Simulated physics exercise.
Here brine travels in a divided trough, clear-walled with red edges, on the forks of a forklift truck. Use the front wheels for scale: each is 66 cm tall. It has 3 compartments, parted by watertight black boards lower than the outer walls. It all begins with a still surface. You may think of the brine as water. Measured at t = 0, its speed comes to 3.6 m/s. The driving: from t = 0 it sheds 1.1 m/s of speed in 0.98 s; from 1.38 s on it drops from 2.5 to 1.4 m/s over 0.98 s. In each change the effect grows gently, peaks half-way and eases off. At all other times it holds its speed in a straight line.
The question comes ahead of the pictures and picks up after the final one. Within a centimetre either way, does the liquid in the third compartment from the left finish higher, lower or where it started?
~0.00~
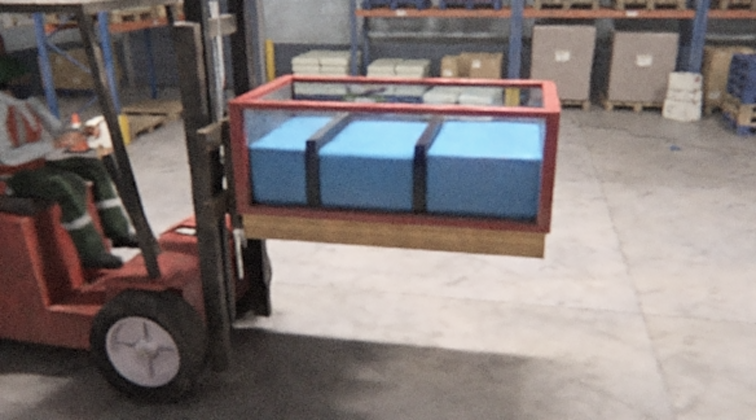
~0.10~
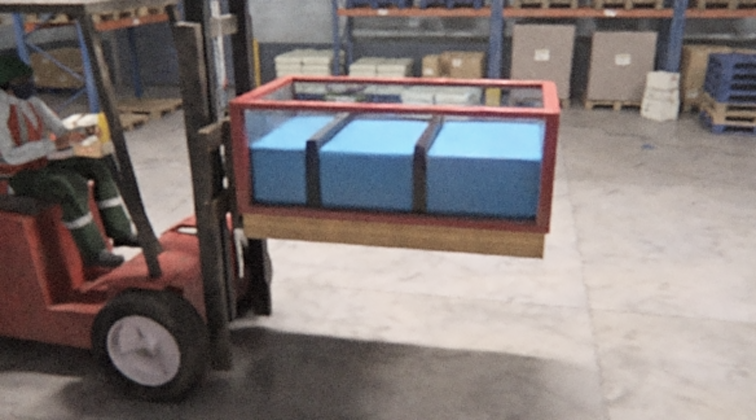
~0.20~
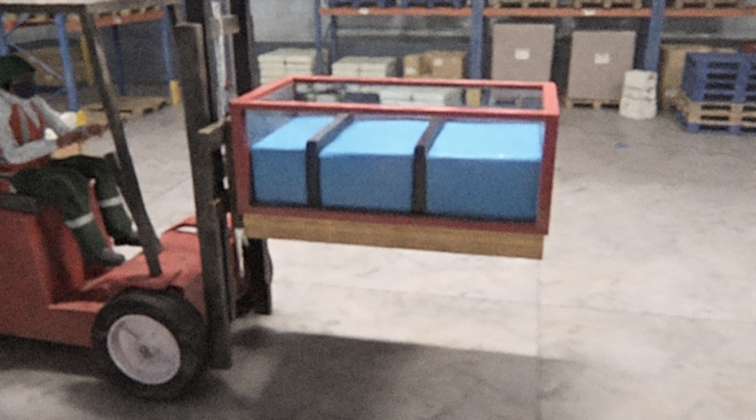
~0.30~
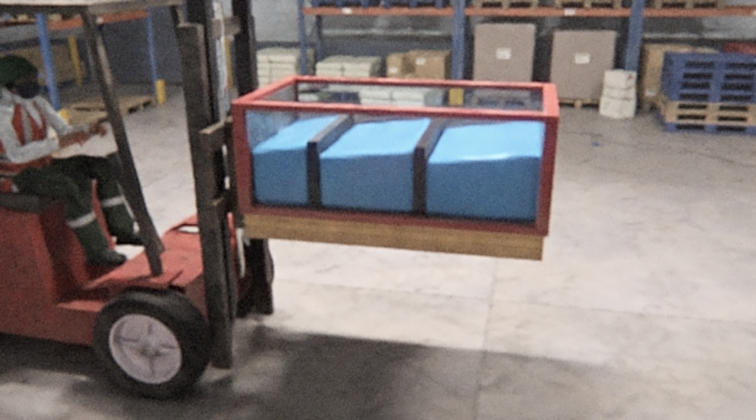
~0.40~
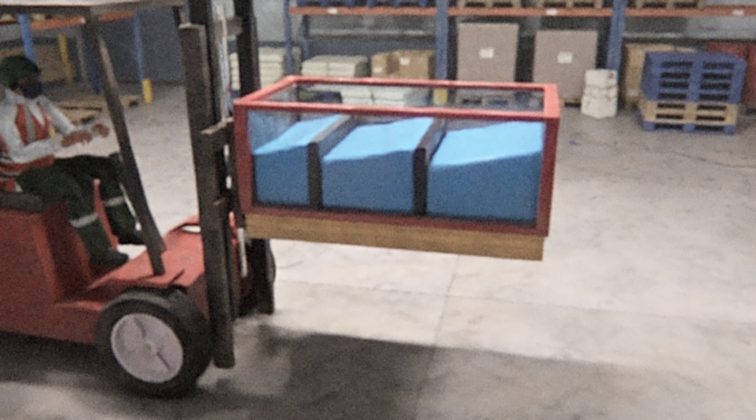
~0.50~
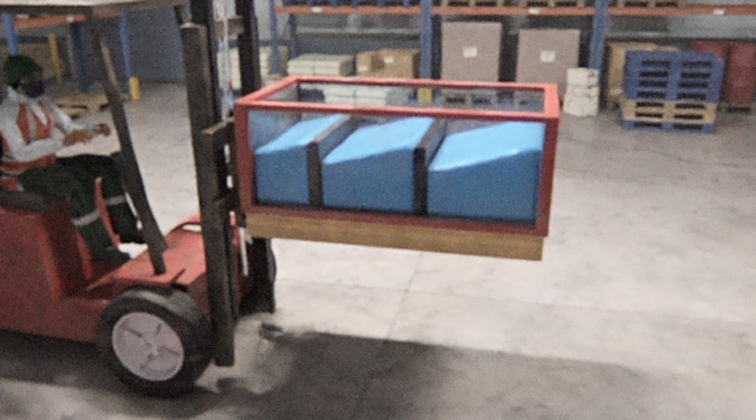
It finishes where it started.
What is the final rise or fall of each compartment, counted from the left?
From the left: 0, 0, 0.
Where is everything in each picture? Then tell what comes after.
The first frame shows levels, left to right, (282, 142), (363, 145), (484, 151); board top at (311, 141) and (420, 145); the front is on the right, levels are read along the near wall; a wheel hub at (139, 356).
The second frame shows levels, left to right, (283, 142), (363, 146), (484, 151).
The third frame shows levels, left to right, (283, 142), (363, 146), (484, 152).
The fourth frame shows levels, left to right, (284, 143), (363, 149), (484, 153).
The fifth frame shows levels, left to right, (285, 143), (365, 150), (485, 154).
The sixth frame shows levels, left to right, (286, 142), (365, 150), (485, 155); a wheel hub at (144, 351).
After 1.10 s the compartments hold 31, 31, 31 cm, left to right.
After 2.00 s the compartments hold 31, 31, 31 cm, left to right.
After 2.90 s the compartments hold 31, 31, 31 cm, left to right.
After 5.34 s the compartments hold 31, 31, 31 cm, left to right.
